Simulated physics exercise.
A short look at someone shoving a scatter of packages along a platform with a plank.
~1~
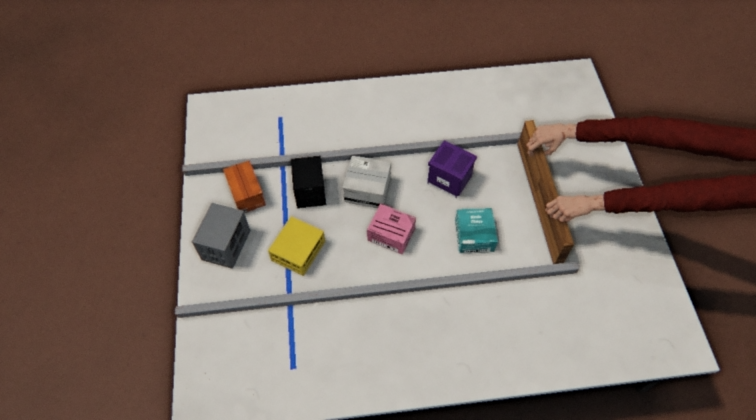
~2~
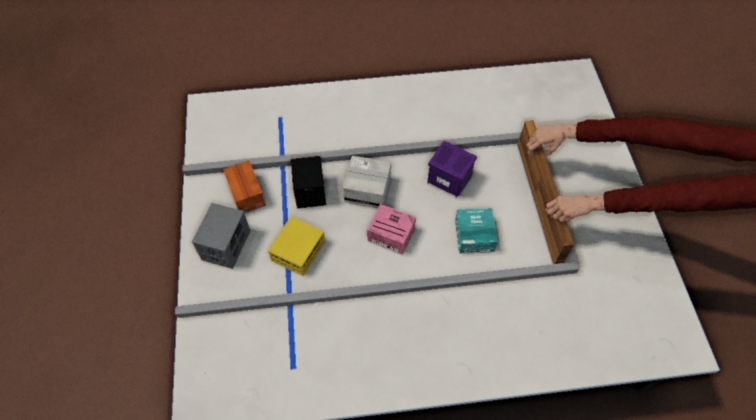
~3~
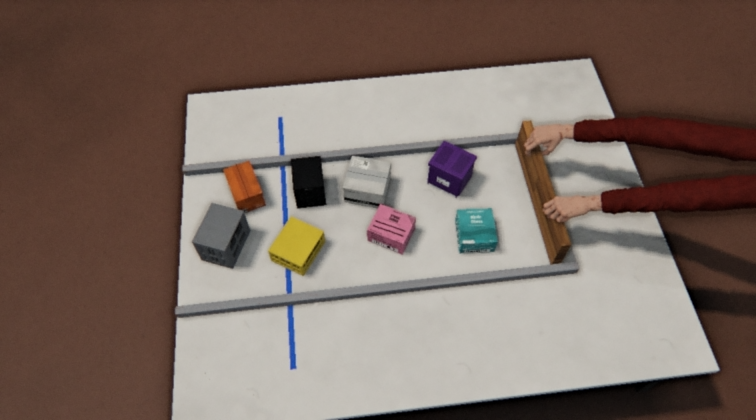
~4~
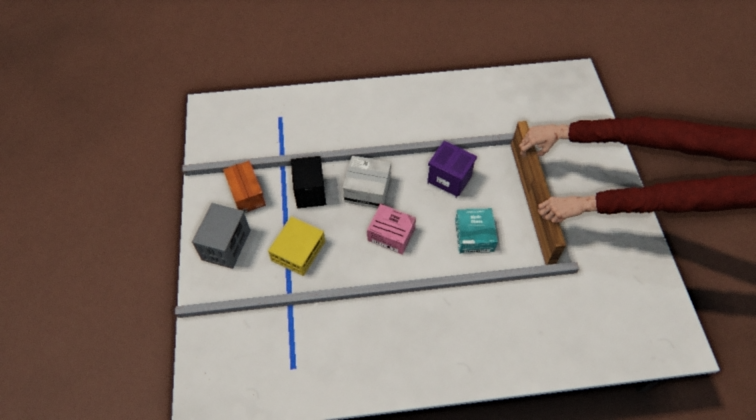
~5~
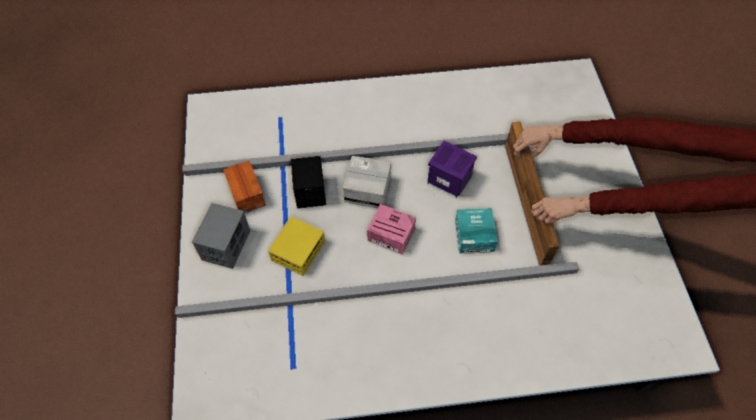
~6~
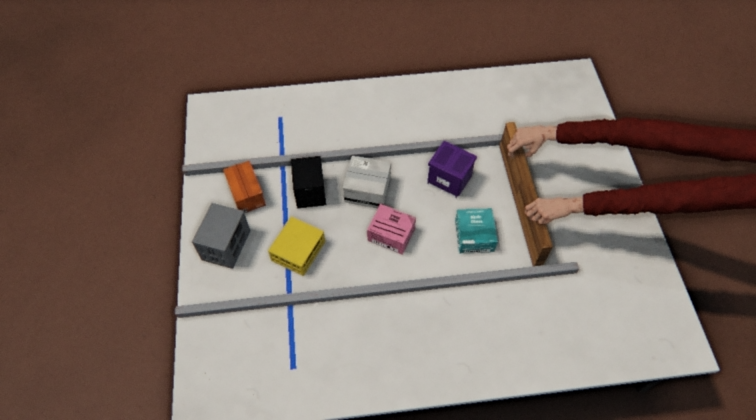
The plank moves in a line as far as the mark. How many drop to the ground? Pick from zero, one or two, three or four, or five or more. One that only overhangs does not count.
As it turns out, the number that fall off is one or two.
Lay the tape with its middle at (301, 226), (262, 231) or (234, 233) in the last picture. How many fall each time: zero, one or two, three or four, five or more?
The falls would be either one or two; either three or four; 5 or more.
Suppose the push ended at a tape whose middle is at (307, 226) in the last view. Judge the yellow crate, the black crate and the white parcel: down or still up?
The yellow crate holds on, the black crate does not fall, the white parcel survives.
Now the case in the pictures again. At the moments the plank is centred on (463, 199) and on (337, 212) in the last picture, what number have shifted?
By then 2, and 8.
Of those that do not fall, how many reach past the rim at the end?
2 of them.
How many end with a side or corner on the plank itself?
That makes 2.
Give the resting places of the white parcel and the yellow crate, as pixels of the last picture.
The white parcel at (224, 200), the yellow crate at (189, 270).
Soon after, none off yet; grey crate at rest near (222, 236); orange box at rest near (245, 187); yellow crate at rest near (297, 246).
By the end, the number that fall off is one or two; fallen, orange box and grey crate.
